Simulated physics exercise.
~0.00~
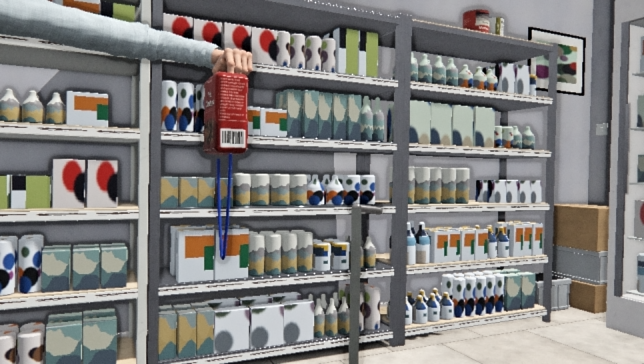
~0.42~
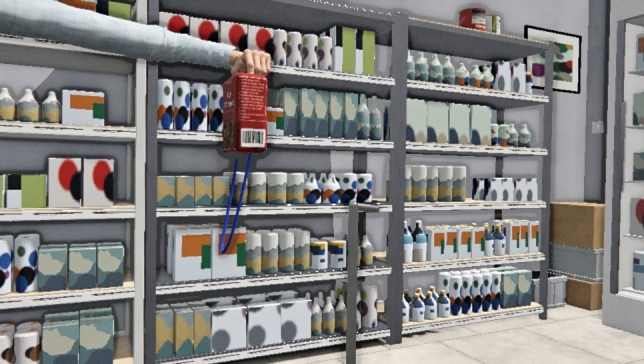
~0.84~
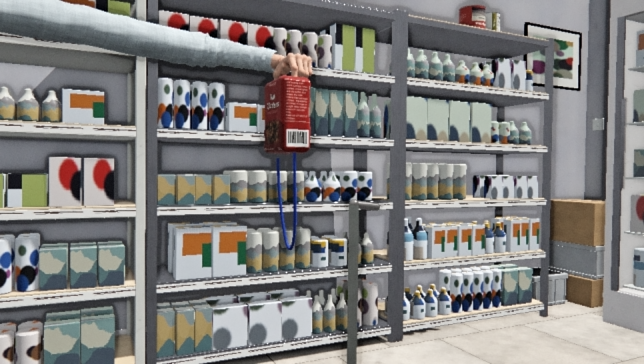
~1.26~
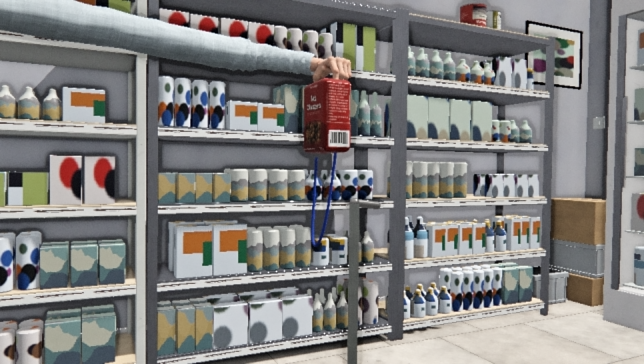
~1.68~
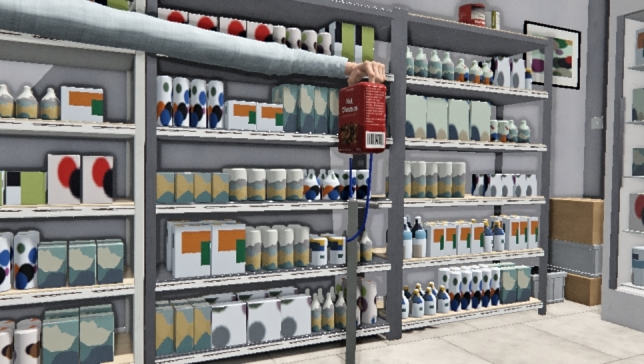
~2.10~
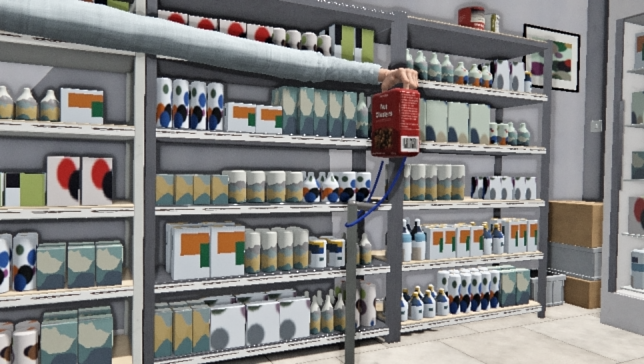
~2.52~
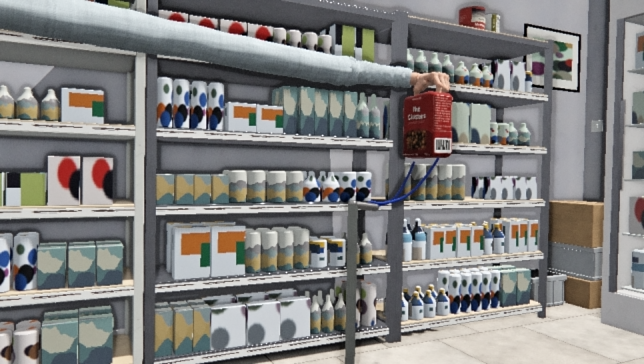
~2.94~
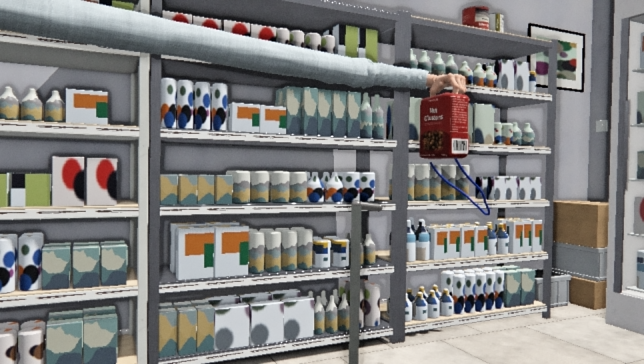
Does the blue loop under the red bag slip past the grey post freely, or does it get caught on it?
The blue loop slips past freely, and the red bag ends up to the right of the post, still in the hand.
A red bag with a blue loop hanging beneath it is held by a hand at the end of a long, pale blue-grey sleeve reaching in from the left. The slightly swaying view faces grey shelves of patterned boxes and bottles in a shop, with a thin grey post standing in front and cardboard boxes at the right. The hand carries the upright bag steadily rightward towards the post. As the bag passes, the loop trails back to the left near the post's top. It then swings clear, and the bag ends up right of the post, still held.
